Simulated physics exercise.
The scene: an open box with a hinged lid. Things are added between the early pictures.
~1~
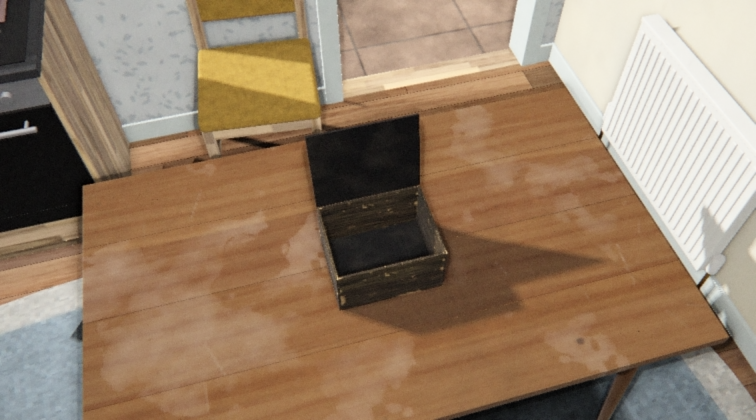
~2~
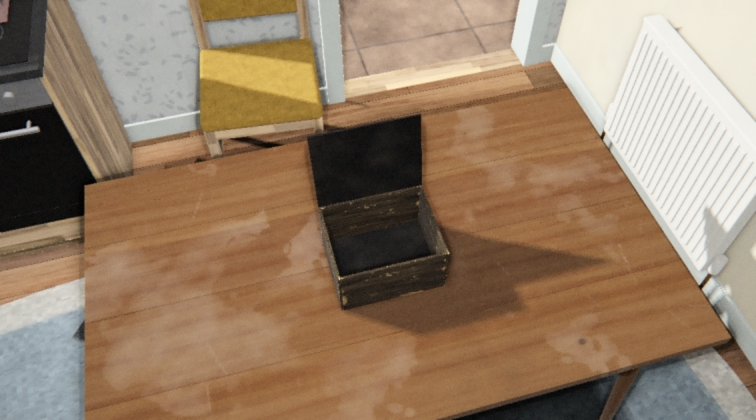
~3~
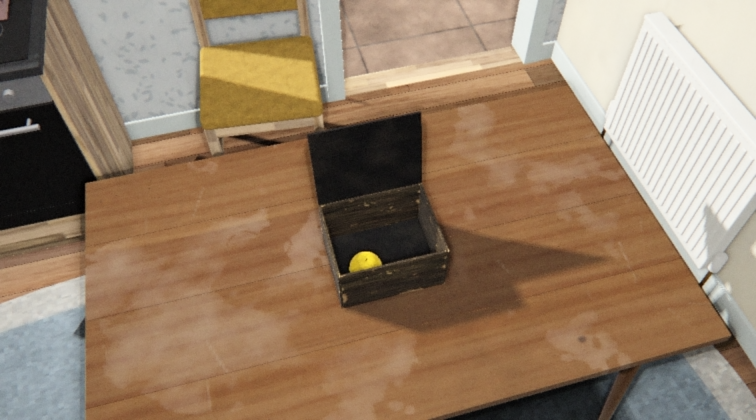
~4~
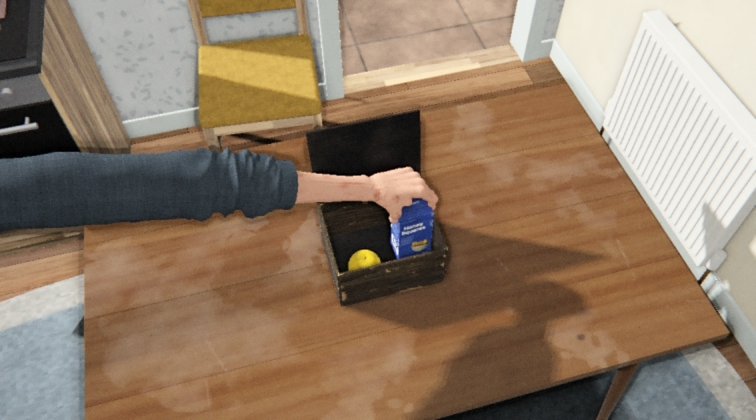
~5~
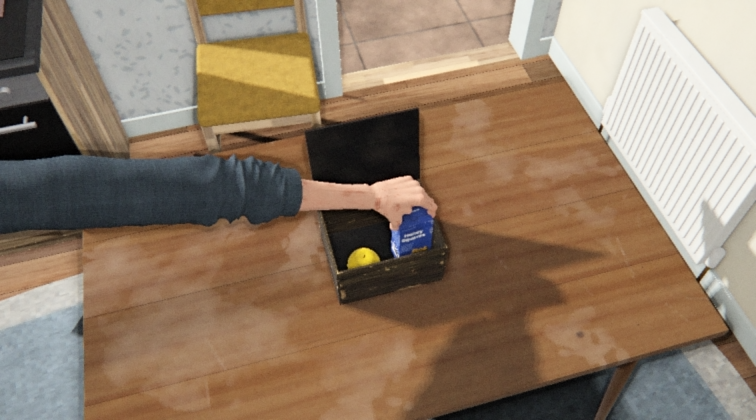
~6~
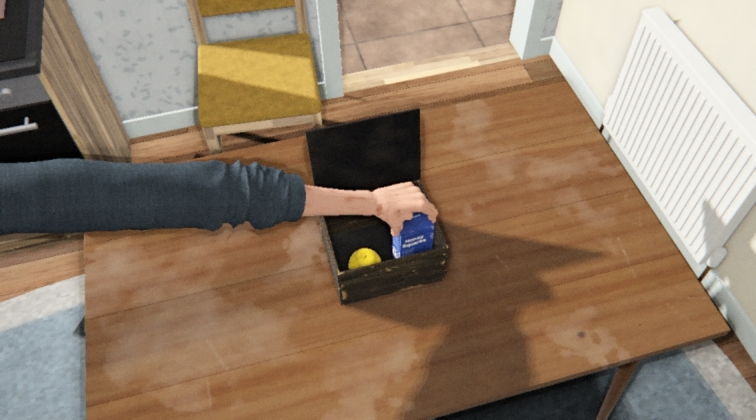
A yellow ball-like object appears in an open, dark wooden box on a table, then a hand reaching from the left lowers a blue carton into the box's right side and keeps holding it.
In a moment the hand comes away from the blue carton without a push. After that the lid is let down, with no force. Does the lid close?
It is held up.
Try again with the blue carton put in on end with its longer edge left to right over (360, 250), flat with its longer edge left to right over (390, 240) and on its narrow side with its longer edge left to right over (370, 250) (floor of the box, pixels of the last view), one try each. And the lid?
In the first case it is held up; in the second case it closes; in the third case it shuts flat.
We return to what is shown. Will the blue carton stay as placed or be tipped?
The blue carton stays as placed.
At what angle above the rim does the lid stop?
About 16°.
Then, 1.40 s on from there, lid 72° above the rim.
Then, 1.80 s on from there, lid 39° above the rim.
In the end, lid 16° above the rim; both unmoved. At the end, from the last picture's camera, blue carton near (412, 241).
